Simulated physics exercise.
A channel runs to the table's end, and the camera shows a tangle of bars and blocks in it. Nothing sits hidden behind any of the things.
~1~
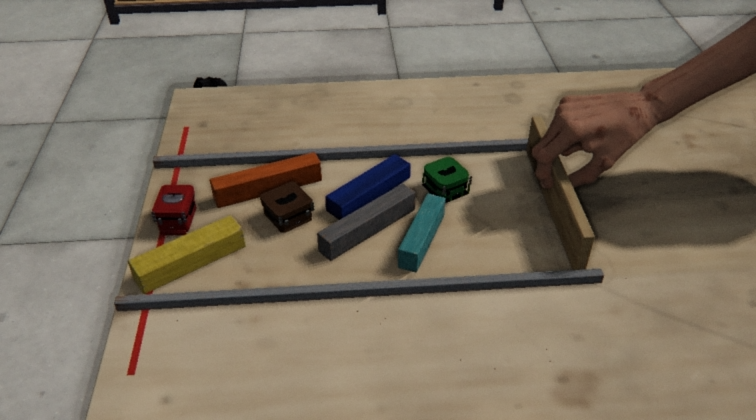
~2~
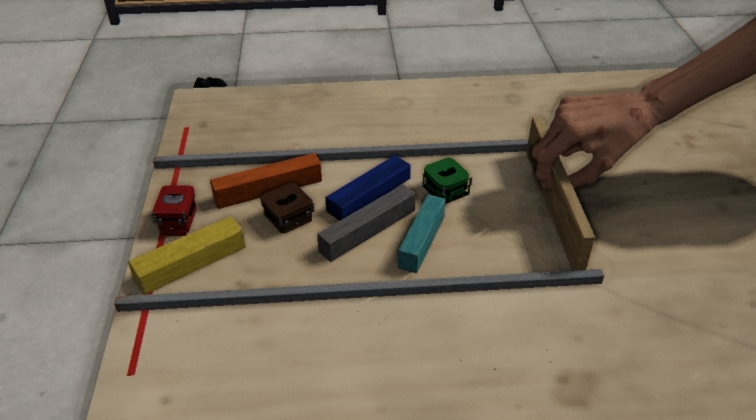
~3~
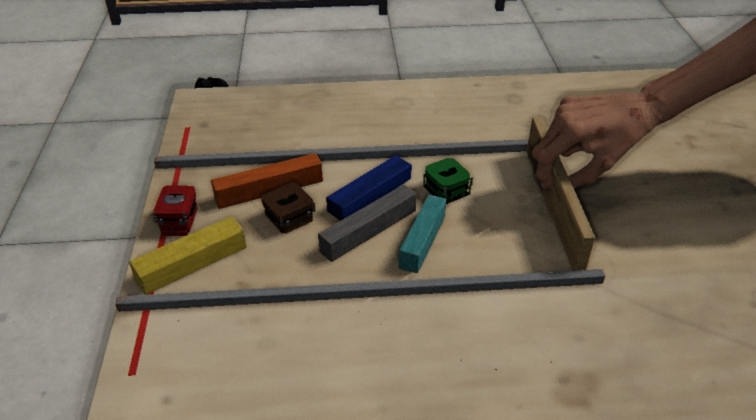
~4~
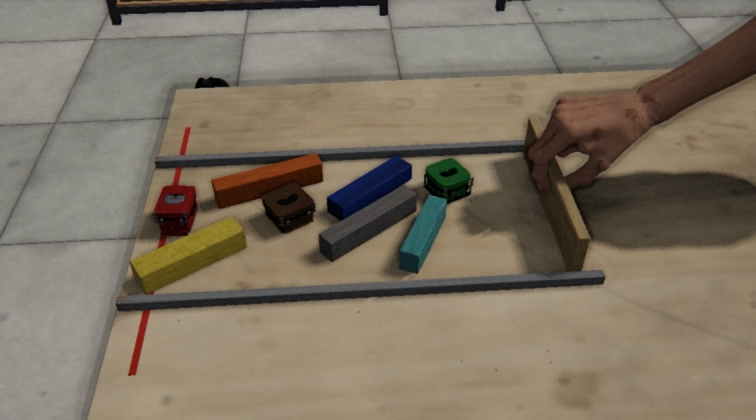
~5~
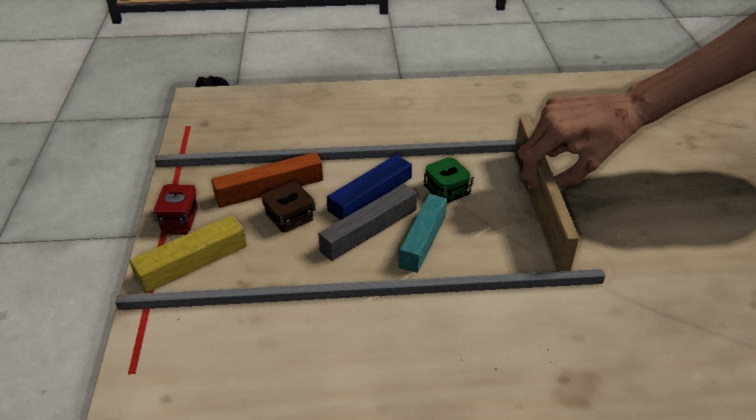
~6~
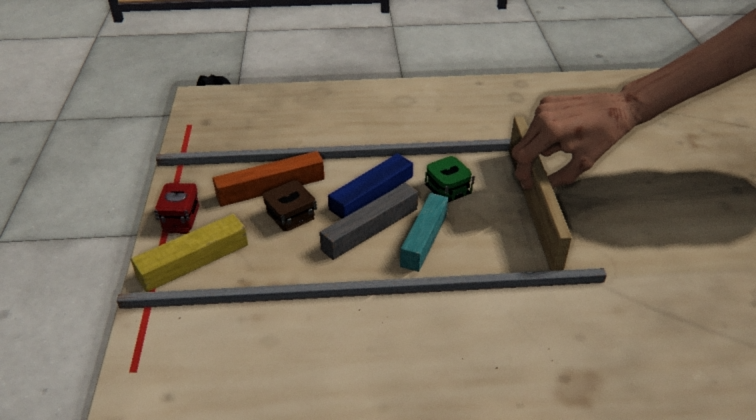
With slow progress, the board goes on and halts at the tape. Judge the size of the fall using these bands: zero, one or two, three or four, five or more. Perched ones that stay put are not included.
Dropped: Five or more.
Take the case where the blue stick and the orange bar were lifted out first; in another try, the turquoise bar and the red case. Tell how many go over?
Try one: 4; try two: 4.
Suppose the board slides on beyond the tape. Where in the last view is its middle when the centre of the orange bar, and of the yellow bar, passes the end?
Orange bar over the end: About (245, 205). Yellow bar over the end: About (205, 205).
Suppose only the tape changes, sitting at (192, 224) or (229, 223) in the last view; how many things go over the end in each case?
So it's 4 the first time and 2 the second time.
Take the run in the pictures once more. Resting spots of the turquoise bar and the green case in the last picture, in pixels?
I'd say approximately (147, 250) and then (154, 186).
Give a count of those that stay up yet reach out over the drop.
The total here is 1.
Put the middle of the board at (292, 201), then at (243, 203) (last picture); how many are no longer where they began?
At the first spot 8, then 8.
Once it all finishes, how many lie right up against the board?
Contact count: 2.
A little later, none off yet; red case at rest near (179, 208); yellow bar at rest near (192, 252); orange bar at rest near (270, 179).
Next, none off yet; red case shifted about its own width near (152, 217); yellow bar shifted a little near (175, 256); orange bar shifted a little near (211, 182).
Later still, one off so far; red case dropping near (119, 341); yellow bar shifted a little near (135, 258); orange bar tilted well over near (126, 195).
When it is over, the number that fall off is five or more; down, blue stick, grey bar, brown case, orange bar, yellow bar and red case.
